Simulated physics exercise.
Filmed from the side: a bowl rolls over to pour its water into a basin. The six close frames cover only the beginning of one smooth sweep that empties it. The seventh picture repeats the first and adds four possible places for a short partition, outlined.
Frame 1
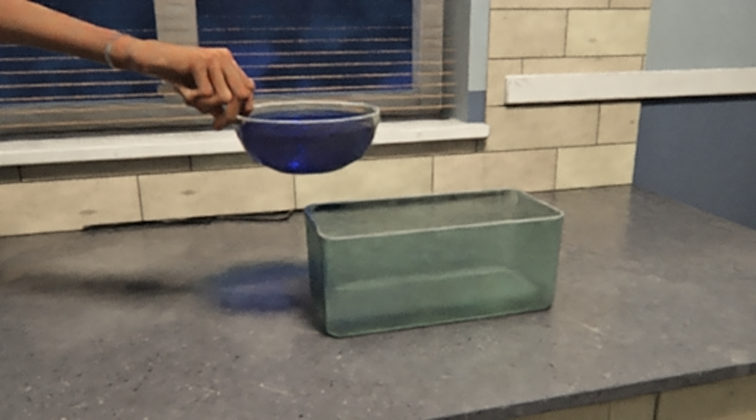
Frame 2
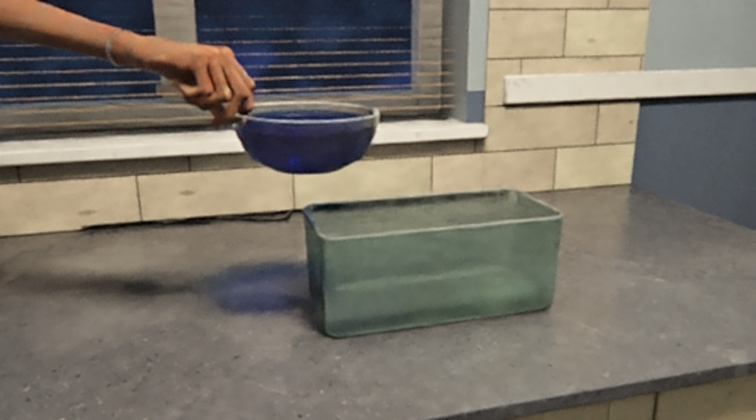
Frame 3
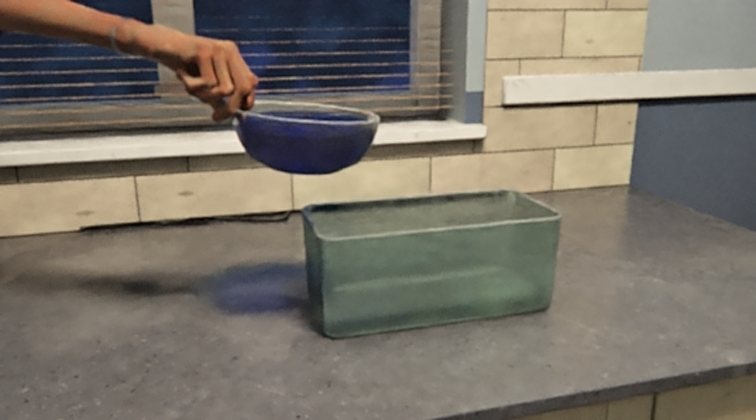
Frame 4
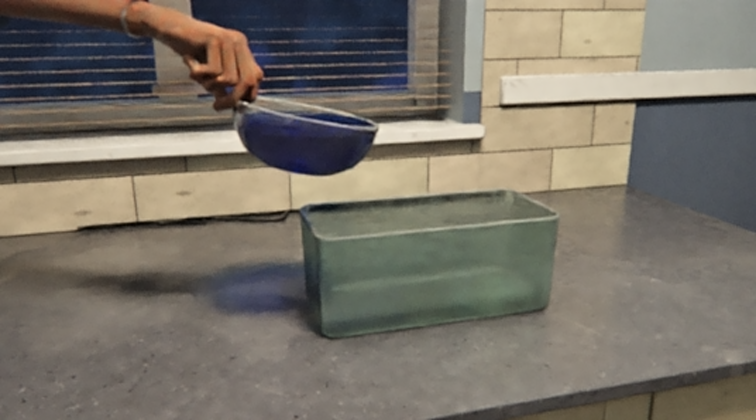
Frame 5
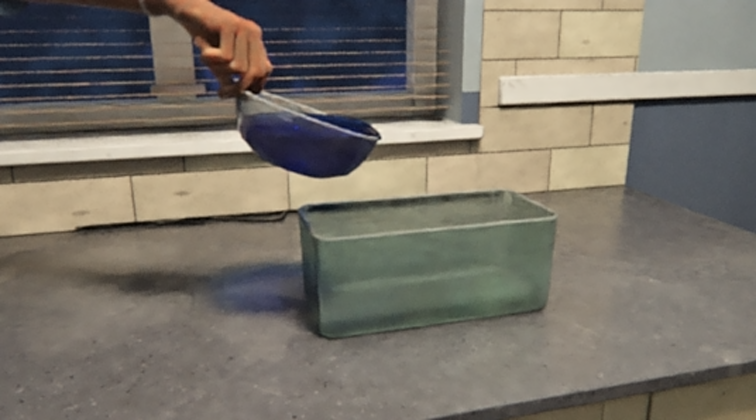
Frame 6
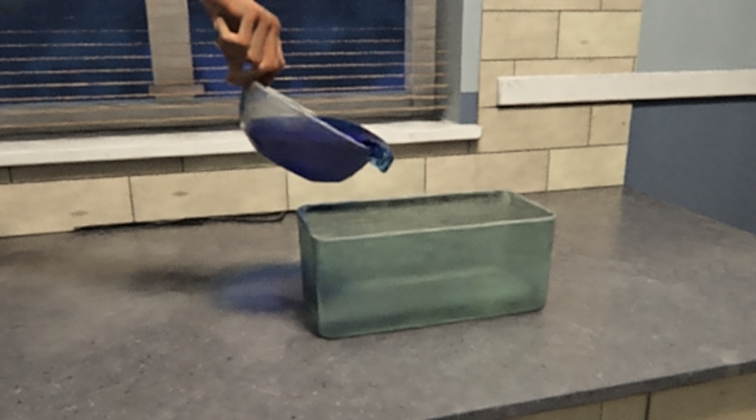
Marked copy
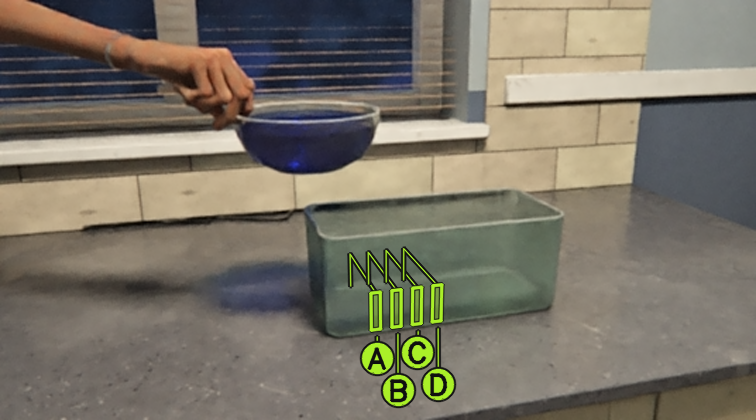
On a grey countertop beside a tiled wall and window, a hand holds a blue bowl above a greenish rectangular basin, keeps it level briefly, then tilts it rightward until blue-looking water comes over the lip.
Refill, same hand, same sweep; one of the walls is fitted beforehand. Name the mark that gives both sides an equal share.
Take D.
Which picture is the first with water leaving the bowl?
Picture 5.
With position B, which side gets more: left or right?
The right one.
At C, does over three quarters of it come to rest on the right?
No.
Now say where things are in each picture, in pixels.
Upright, lip at (375, 107); basin from (325, 335) to (552, 304); nothing has left yet.
Upright, lip at (374, 109); nothing has left yet.
Tipped about 6°, lip at (374, 115); nothing has left yet.
Tipped about 13°, lip at (374, 123); nothing has left yet.
Tipped about 21°, lip at (374, 134); water is over the lip, down to (374, 134).
Tipped about 32°, lip at (371, 148); water is over the lip, down to (380, 167).
On the marked copy, A at (377, 336); B at (397, 333); C at (418, 331); D at (438, 328).
If A is chosen, about 11 % ends left of the wall and 87 % right of it.
If B is chosen, about 18 % ends left of the wall and 81 % right of it.
If C is chosen, about 31 % ends left of the wall and 67 % right of it.
If D is chosen, about 52 % ends left of the wall and 45 % right of it; 3 % is lost outside.
